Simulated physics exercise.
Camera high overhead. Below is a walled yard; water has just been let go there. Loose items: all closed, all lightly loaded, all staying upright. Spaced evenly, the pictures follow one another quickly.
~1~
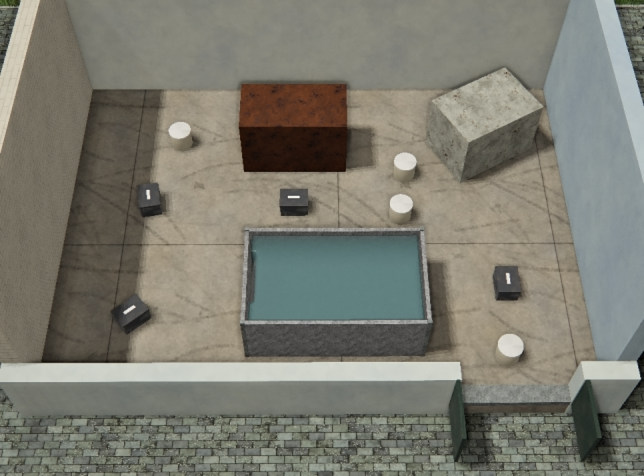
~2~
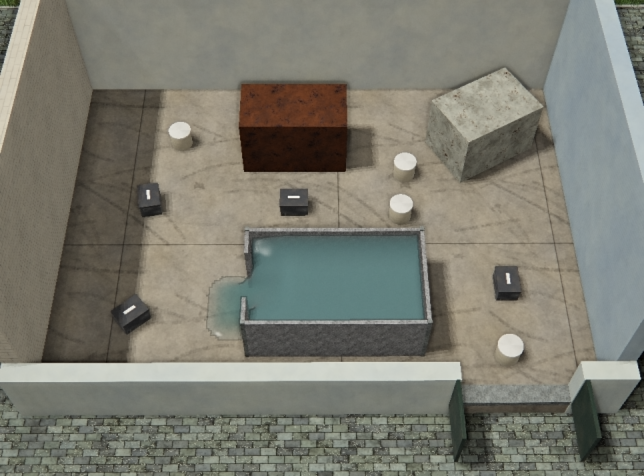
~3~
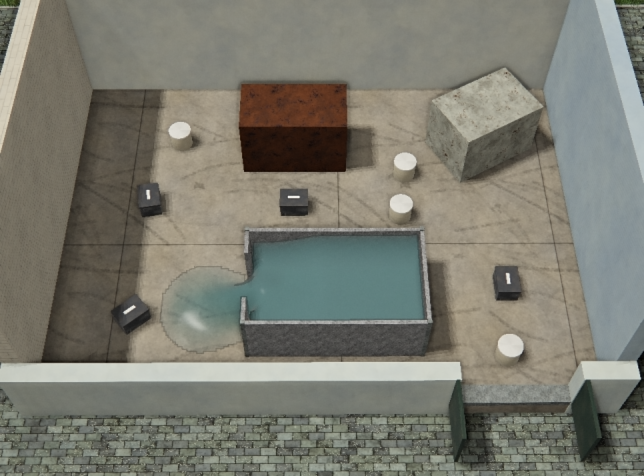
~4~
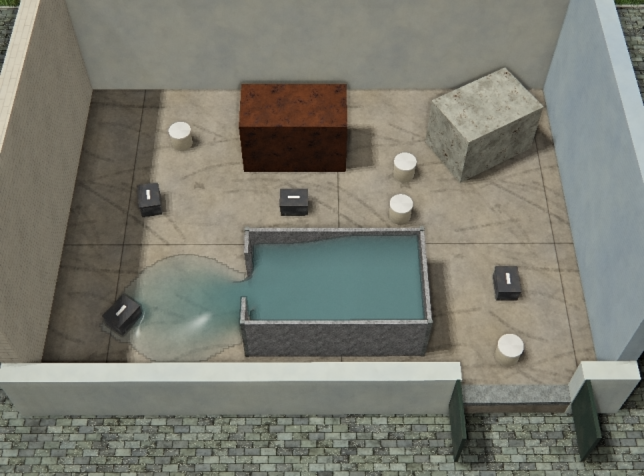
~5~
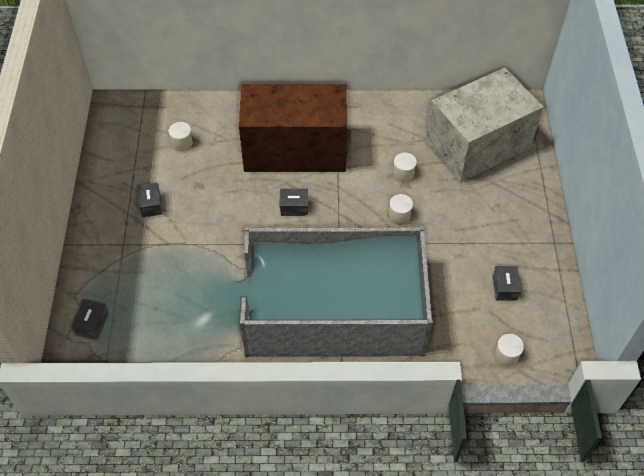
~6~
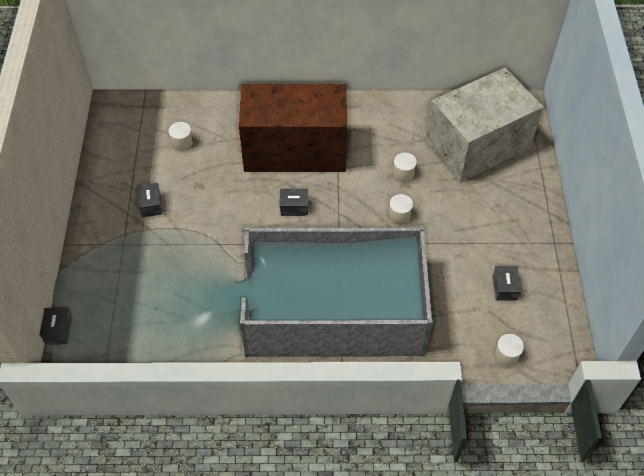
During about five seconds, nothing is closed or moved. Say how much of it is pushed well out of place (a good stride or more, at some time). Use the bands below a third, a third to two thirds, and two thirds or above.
It falls a third to two thirds.
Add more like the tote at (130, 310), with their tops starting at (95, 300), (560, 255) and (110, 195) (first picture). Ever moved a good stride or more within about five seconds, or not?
Taking them one at a time: Gets driven off, then remains close, then gets driven off.
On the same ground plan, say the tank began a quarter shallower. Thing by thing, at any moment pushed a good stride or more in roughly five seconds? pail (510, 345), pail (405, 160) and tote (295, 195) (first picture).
Object 1: Stayed below the mark. Object 2: Stayed below the mark. Object 3: Stayed below the mark.
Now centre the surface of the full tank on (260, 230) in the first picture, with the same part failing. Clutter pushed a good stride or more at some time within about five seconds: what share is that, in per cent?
Roughly 50 per cent.
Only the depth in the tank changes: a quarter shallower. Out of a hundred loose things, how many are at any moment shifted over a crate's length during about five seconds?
Roughly 40 per cent of them.
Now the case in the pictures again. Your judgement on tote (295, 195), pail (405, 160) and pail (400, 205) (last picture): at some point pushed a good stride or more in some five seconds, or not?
Sequence check gives below that mark, next below that mark, finally below that mark.
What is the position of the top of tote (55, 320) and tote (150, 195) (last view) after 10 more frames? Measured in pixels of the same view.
My guess: Roughly (56, 295), then roughly (129, 134).
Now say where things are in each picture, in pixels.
The first picture shows a tote at (130, 310), on the bottom; a pail at (511, 345) rests on the ground; 0 of 8 have shifted.
The second picture shows a tote at (130, 310), on the bottom; a pail at (511, 345), on the bottom; 0 of 8 have shifted.
The third picture shows a tote at (130, 310), on the bottom; a pail at (511, 345) rests on the ground; 0 of 8 have shifted.
The fourth picture shows a tote at (121, 311) rests on the ground, close to its start; a pail at (511, 345) rests on the ground; 1 of 8 have shifted.
The fifth picture shows a tote at (88, 315) rests on the ground, a stride from its start; a pail at (511, 345), on the bottom; 1 of 8 have shifted.
The sixth picture shows a tote at (54, 321) rests on the ground, a stride from its start; a pail at (511, 345) rests on the ground; 1 of 8 have shifted.
A moment on, 1 of 8 are well off their spots; 1 afloat.
Next, 2 of 8 are well off their spots; 1 afloat.
Later, 2 of 8 are well off their spots; 2 afloat.
In the end, 3 of 8 are well off their spots, and 3 have been at some point; 3 afloat.
